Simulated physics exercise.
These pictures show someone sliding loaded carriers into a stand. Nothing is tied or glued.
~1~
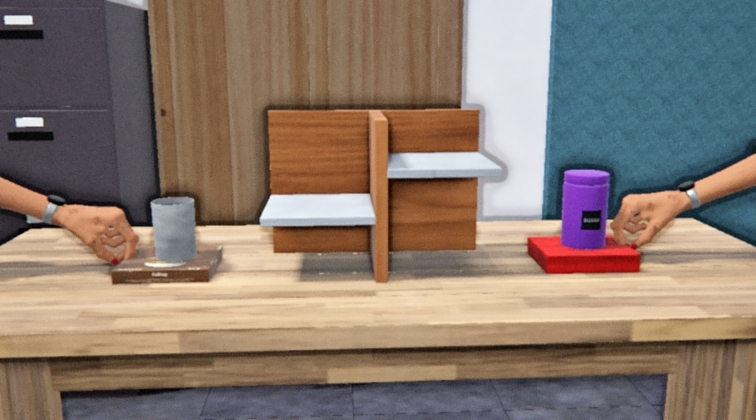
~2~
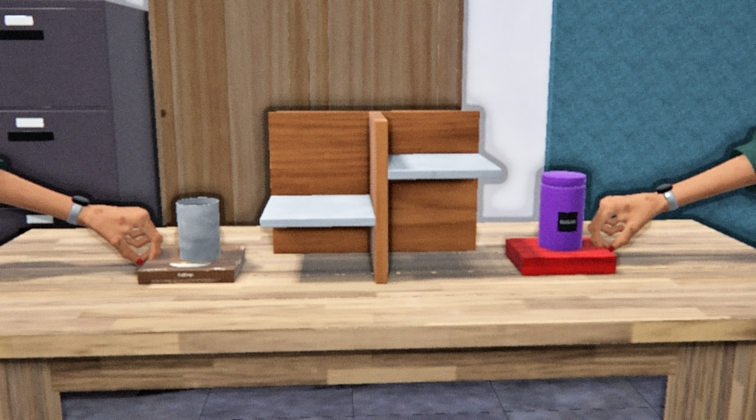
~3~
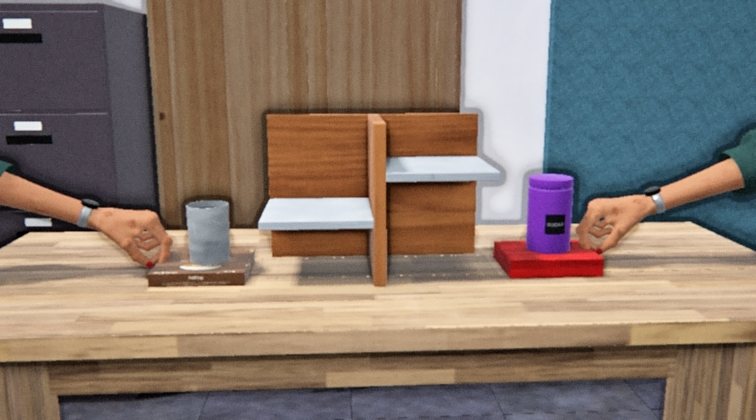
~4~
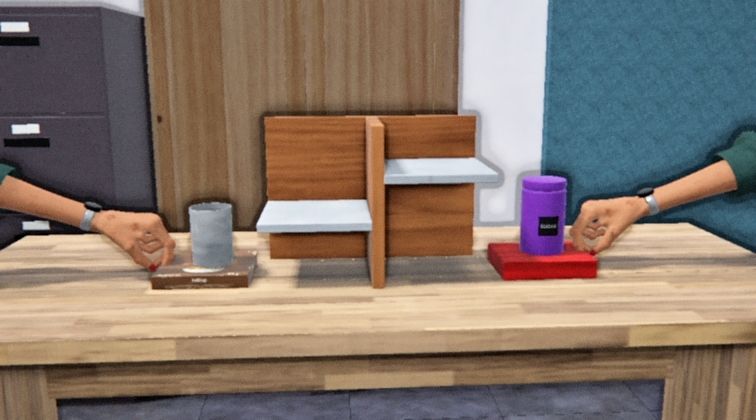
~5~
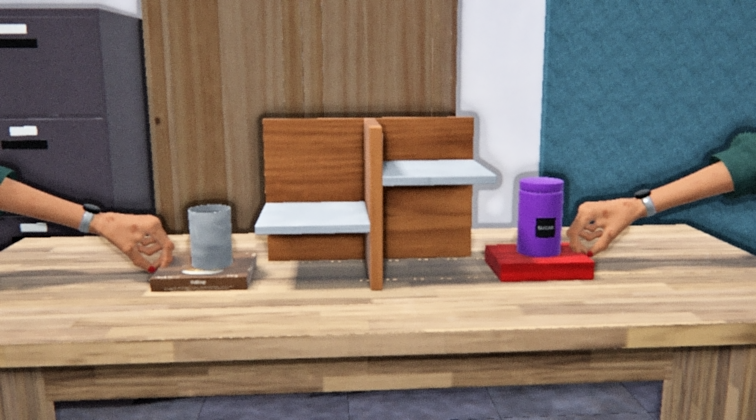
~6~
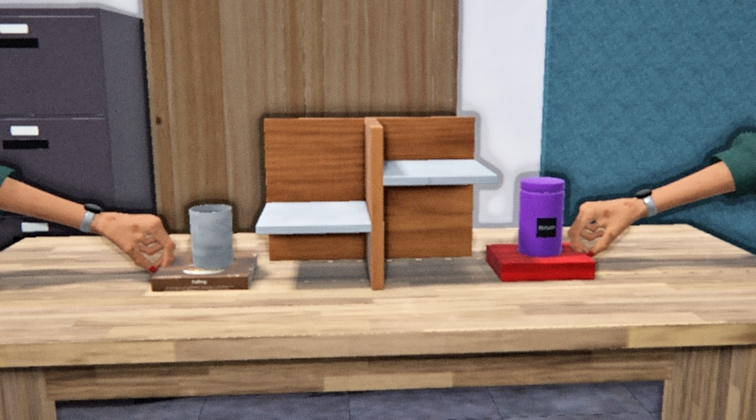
The video shows two hands pushing a brown box carrying a grey beaker and a red board carrying a purple jar inward along a wooden table toward a central shelf, moving noticeably, then only slightly, before staying nearly still.
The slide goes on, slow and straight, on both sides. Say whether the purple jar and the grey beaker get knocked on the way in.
Here the purple jar is not knocked, the grey beaker is knocked.
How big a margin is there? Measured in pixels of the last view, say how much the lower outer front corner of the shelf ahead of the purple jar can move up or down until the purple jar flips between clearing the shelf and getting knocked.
A downward shift of 8 pixels does it.
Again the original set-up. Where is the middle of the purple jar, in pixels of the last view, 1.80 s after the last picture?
It ends up somewhere around (464, 218).
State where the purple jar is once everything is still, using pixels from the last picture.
Resting spot: Approximately (442, 219).
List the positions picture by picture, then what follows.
In the first picture, hands sliding the things forward; purple jar (585, 209); grey beaker (175, 229); red board (581, 254).
In the second picture, hands sliding the things forward; grey beaker (199, 229); brown box (195, 265).
In the third picture, hands sliding the things forward; purple jar (549, 214); shelf (377, 195).
In the fourth picture, hands sliding the things forward; grey beaker (212, 235); red board (540, 260).
In the fifth picture, hands sliding the things forward; purple jar (540, 217); brown box (206, 272).
In the sixth picture, hands sliding the things forward; purple jar (541, 217); grey beaker (212, 236); shelf (374, 199).
Then, 1.24 s later than the last frame, purple jar riding along near (492, 218); grey beaker pushed back on its carrier near (242, 236).
Then, 1.80 s later than the last frame, purple jar riding along near (464, 219); grey beaker tilted by 32° near (246, 236).
Then, 2.00 s later than the last frame, purple jar riding along near (454, 219); grey beaker tilted by 61° near (231, 247).
When it is over, the purple jar rides in untouched, near (442, 219); the grey beaker gets scraped off its spot, near (216, 258).
